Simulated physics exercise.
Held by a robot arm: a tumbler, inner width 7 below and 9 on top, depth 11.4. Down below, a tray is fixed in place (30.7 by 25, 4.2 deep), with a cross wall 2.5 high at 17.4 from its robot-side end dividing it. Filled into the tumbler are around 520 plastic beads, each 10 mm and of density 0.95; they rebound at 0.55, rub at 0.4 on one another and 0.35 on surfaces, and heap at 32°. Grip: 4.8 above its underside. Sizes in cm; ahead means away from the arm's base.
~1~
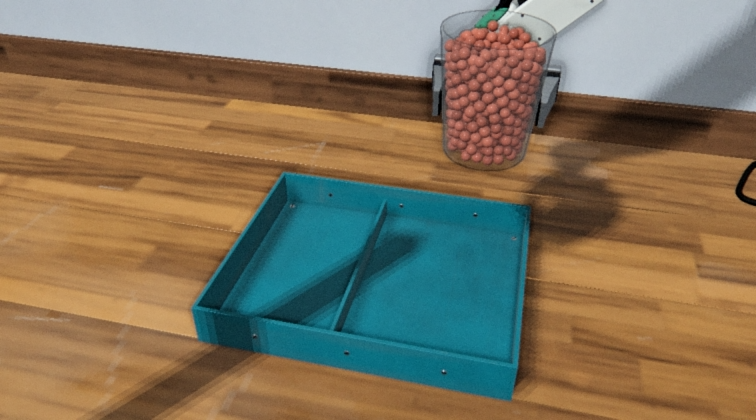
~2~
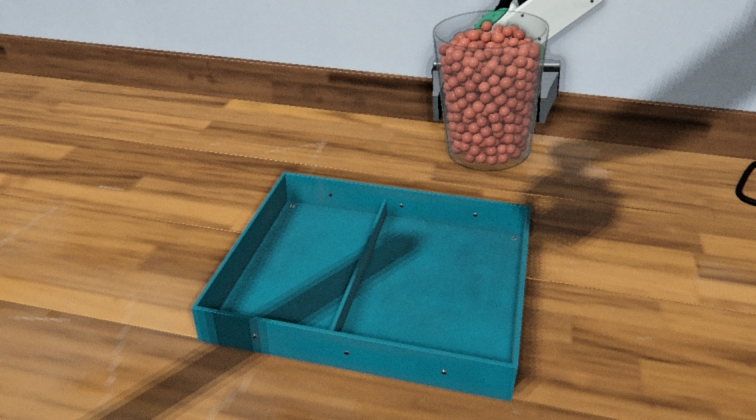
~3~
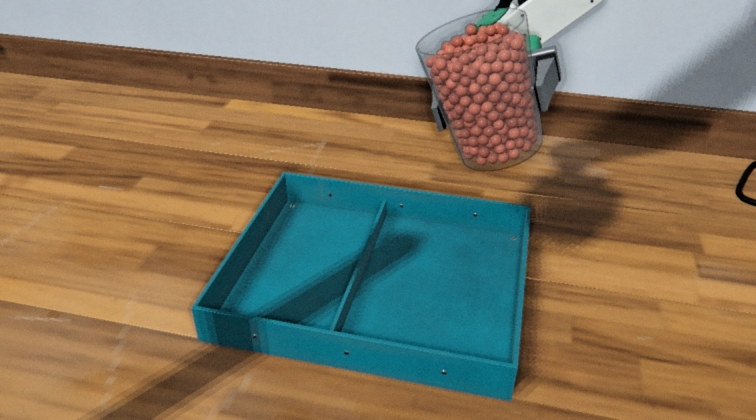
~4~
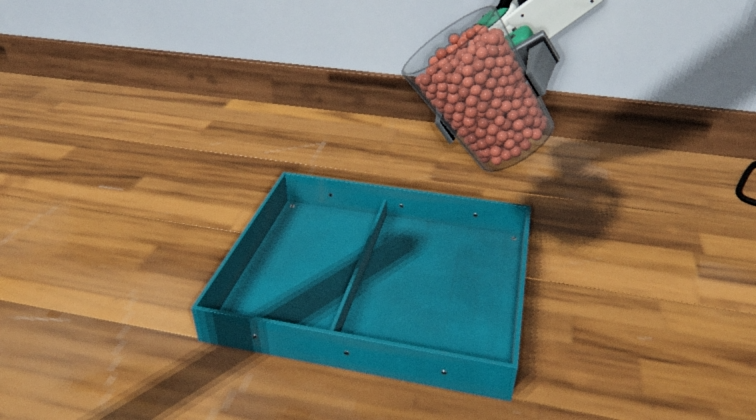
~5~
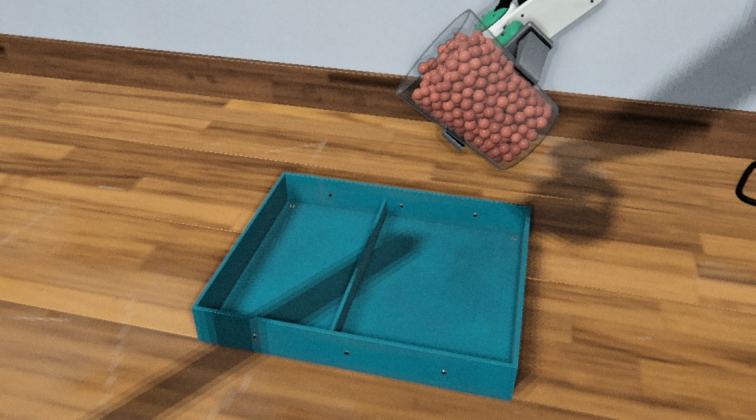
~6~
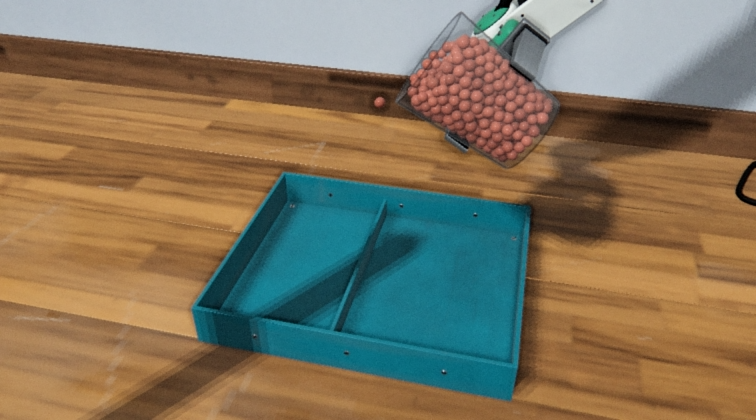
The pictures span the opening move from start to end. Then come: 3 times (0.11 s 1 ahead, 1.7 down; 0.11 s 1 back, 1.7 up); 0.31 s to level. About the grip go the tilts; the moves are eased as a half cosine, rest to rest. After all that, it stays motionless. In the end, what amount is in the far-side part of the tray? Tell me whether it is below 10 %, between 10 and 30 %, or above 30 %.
That share comes out below 10 %.
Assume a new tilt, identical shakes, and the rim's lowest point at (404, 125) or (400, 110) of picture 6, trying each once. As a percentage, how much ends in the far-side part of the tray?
First try about 20 per cent, second try about 10 per cent.
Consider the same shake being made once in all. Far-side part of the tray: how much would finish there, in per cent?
It would be near 0 per cent.
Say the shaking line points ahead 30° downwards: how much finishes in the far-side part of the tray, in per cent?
I'd say close to 5 per cent.
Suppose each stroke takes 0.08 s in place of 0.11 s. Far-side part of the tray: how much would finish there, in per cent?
Estimate: Near 5 per cent.
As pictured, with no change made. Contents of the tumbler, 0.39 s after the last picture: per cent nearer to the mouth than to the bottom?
Mouth half: Close to 50 per cent.
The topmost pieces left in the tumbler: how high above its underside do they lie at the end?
11.5 cm.
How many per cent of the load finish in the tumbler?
About 95 percent.
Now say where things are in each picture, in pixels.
The first picture shows the tumbler middle at (490, 95), level; upper third of the load around (494, 60), from x 450 to 540, top at y 25; 521 in the tumbler.
The second picture shows the tumbler middle at (489, 94), tilted 5° forward; upper third of the load around (492, 59), from x 445 to 535, top at y 25.
The third picture shows the tumbler middle at (487, 95), tilted 20° forward; upper third of the load around (483, 61), from x 430 to 535, top at y 30.
The fourth picture shows the tumbler middle at (484, 96), tilted 37° forward; upper third of the load around (478, 64), from x 420 to 540, top at y 30.
The fifth picture shows the tumbler middle at (482, 97), tilted 52° forward; upper third of the load around (473, 69), from x 415 to 545, top at y 35.
The sixth picture shows the tumbler middle at (481, 98), tilted 57° forward; upper third of the load around (471, 72), from x 380 to 550, top at y 40; 520 in the tumbler, 1 in flight or on a rim.
Then, 0.39 s on, tilted 57° forward, highest piece 27 above the table; 514 in the tumbler, 2 in the robot-side part, 2 in the far-side part, 3 in flight or on a rim.
Then, 0.78 s on, tilted 39° forward, highest piece 28 above the table; 507 in the tumbler, 9 in the far-side part, 4 in the robot-side part, 1 in flight or on a rim.
Then, 1.17 s on, level, highest piece 30 above the table; 507 in the tumbler, 10 in the far-side part, 4 in the robot-side part.
Then, 2.22 s on, level, highest piece 30 above the table; 507 in the tumbler, 10 in the far-side part, 4 in the robot-side part.
In the end, 507 in the tumbler, 10 in the far-side part, 4 in the robot-side part. That is 2 % in the far-side part of the tray.
